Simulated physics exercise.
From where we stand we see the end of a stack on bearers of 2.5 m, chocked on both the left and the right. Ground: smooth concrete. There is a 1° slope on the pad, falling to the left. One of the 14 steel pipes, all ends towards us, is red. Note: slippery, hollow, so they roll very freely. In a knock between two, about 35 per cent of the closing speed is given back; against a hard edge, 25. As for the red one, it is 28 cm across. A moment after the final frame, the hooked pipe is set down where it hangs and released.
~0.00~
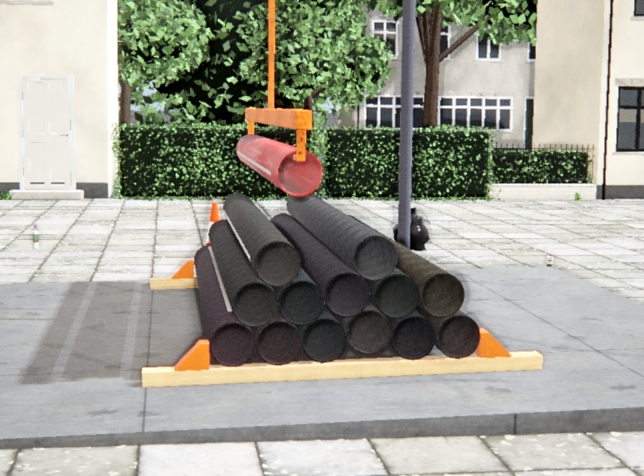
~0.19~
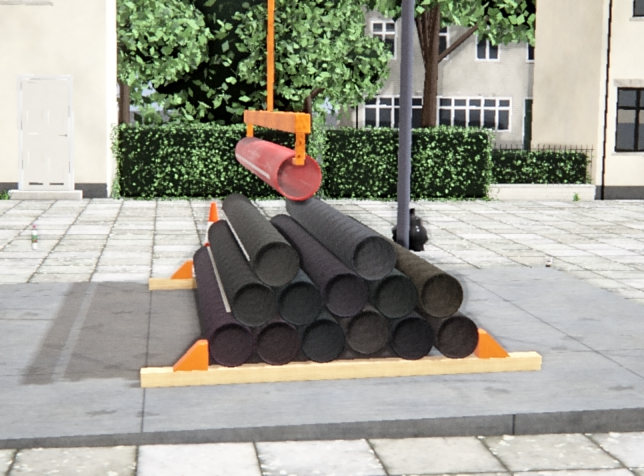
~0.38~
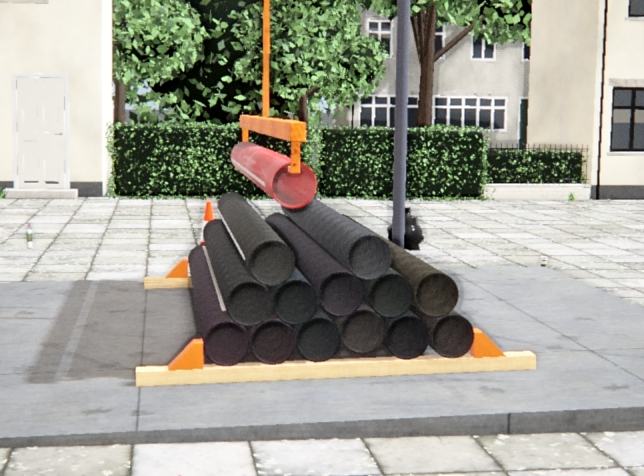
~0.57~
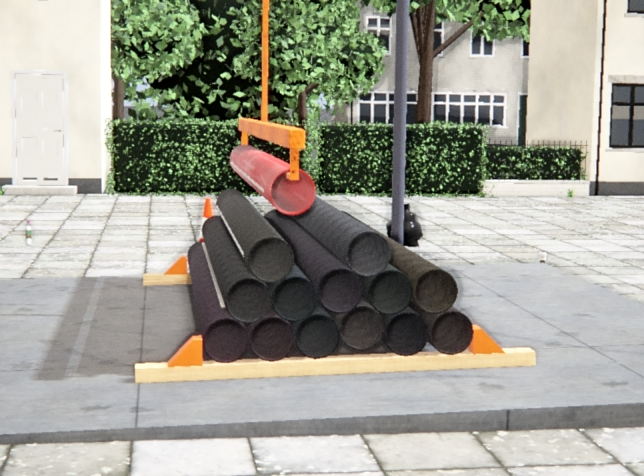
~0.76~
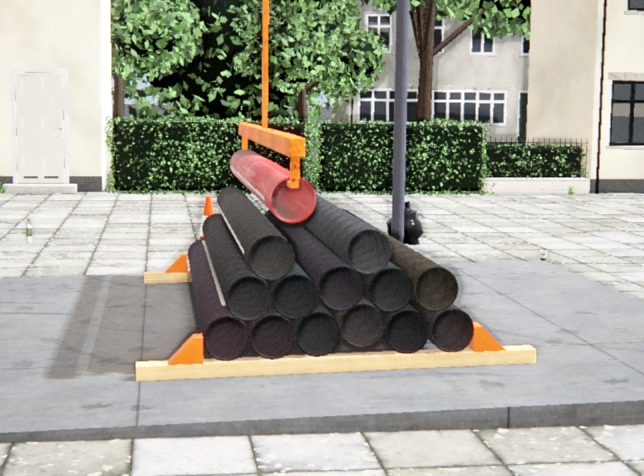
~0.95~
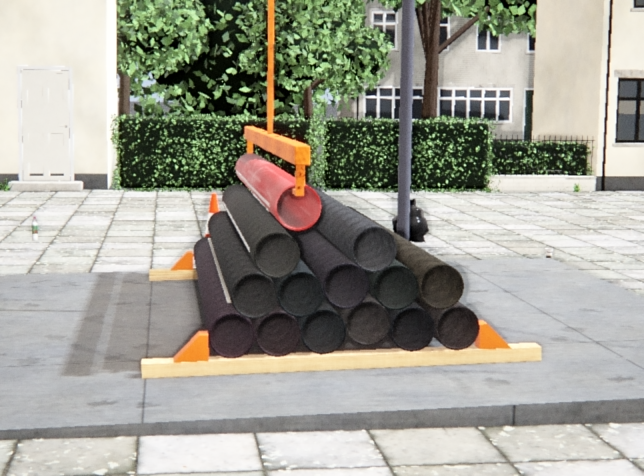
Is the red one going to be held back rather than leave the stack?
I expect it will not leave the stack.
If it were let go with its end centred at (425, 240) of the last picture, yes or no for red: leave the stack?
Outcome in that case - red stays contained.
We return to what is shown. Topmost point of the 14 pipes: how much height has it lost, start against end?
50 cm.
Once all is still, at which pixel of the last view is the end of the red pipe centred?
Roughly (323, 248).
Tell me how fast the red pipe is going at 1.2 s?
Roughly 0.6 m/s.
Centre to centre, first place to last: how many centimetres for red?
For red, the shift is 50.
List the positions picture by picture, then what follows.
The first frame shows red (299, 174); red hangs on the hooks; 6 form the bottom row.
The second frame shows red (298, 177); red hangs on the hooks; lowered 2 cm.
The third frame shows red (294, 185); red hangs on the hooks; lowered 7 cm.
The fourth frame shows red (293, 192); red hangs on the hooks; lowered 13 cm.
The fifth frame shows red (293, 200); red hangs on the hooks; lowered 20 cm.
The sixth frame shows red (298, 208); red hangs on the hooks; lowered 26 cm.
By 1.2 s, red is up on others, 60 cm inside the left chock, rolling right; 0 of 14 are outside the chocks.
By 1.3 s, red is up on others, 65 cm inside the left chock, rolling right; 0 of 14 are outside the chocks.
By 1.4 s, red is up on others, 70 cm inside the left chock; 0 of 14 are outside the chocks.
Finally (1.7 s), red is up on others, 70 cm inside the left chock; 0 of 14 are outside the chocks.
